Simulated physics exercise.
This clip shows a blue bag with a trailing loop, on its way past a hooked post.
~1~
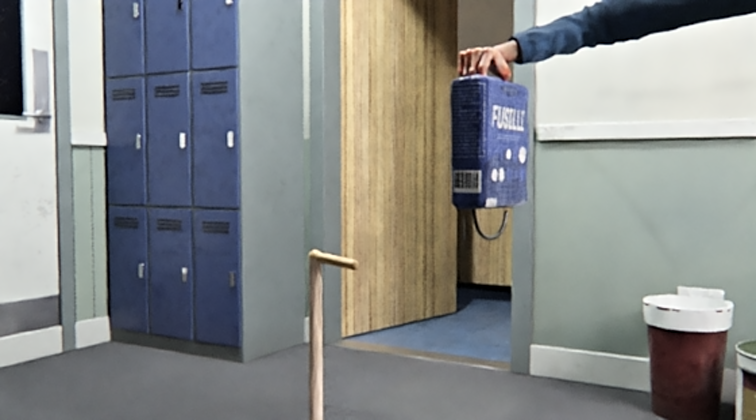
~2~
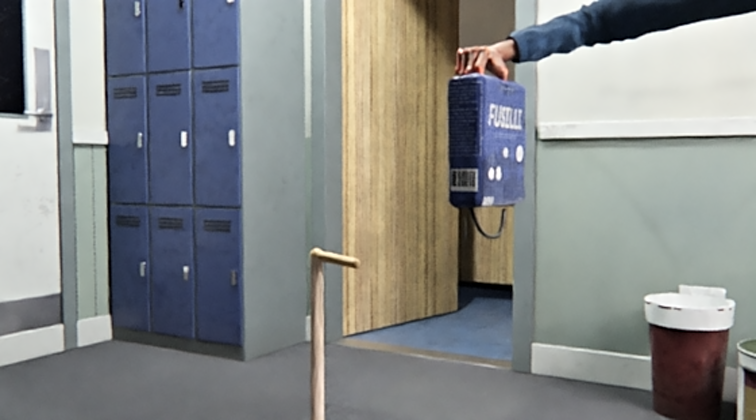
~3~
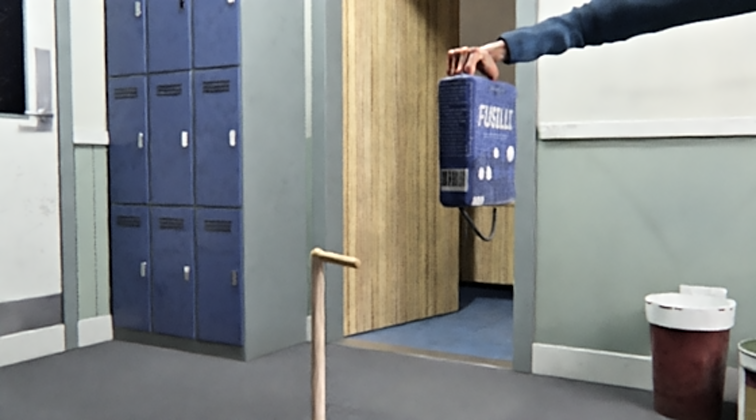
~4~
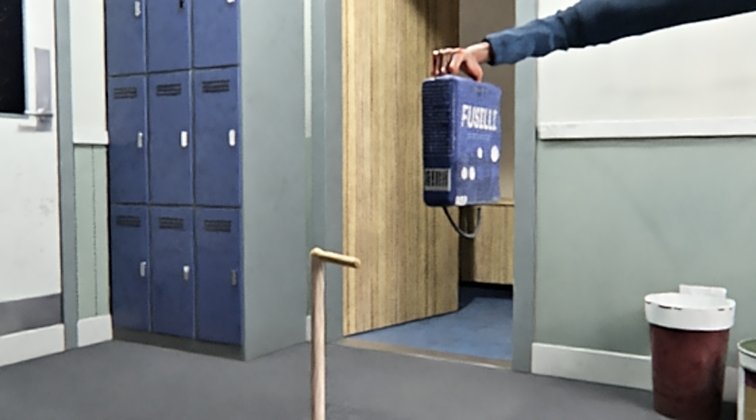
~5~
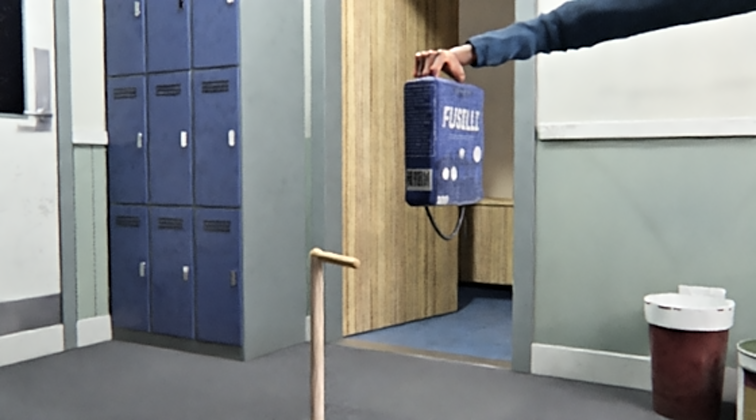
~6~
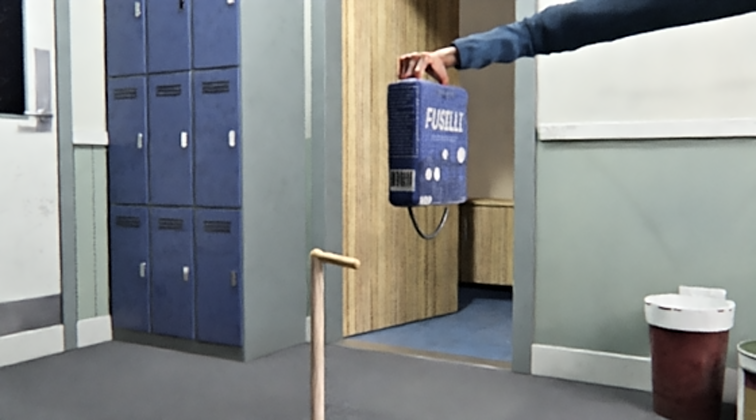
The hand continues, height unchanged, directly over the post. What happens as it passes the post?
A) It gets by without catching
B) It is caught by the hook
Option A: It gets by without catching.
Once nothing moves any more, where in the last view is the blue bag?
Once everything settles, look close to pixel (210, 149).
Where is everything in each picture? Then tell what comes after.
In the first frame, blue bag (491, 144); hook tip (353, 265).
In the second frame, blue bag (488, 143); bottom of the loop (493, 237).
In the third frame, blue bag (479, 143).
In the fourth frame, blue bag (463, 143); bottom of the loop (471, 237).
In the fifth frame, blue bag (446, 144).
In the sixth frame, blue bag (429, 145); bottom of the loop (428, 237); hook tip (355, 264); hook points towards it, loop hangs above the hook.
Then, 0.74 s past the final frame, bag over the post near (318, 147).
Then, 1.38 s past the final frame, bag past the post near (236, 148).
When it is over, bag past the post near (210, 149). The blue bag comes away clean.
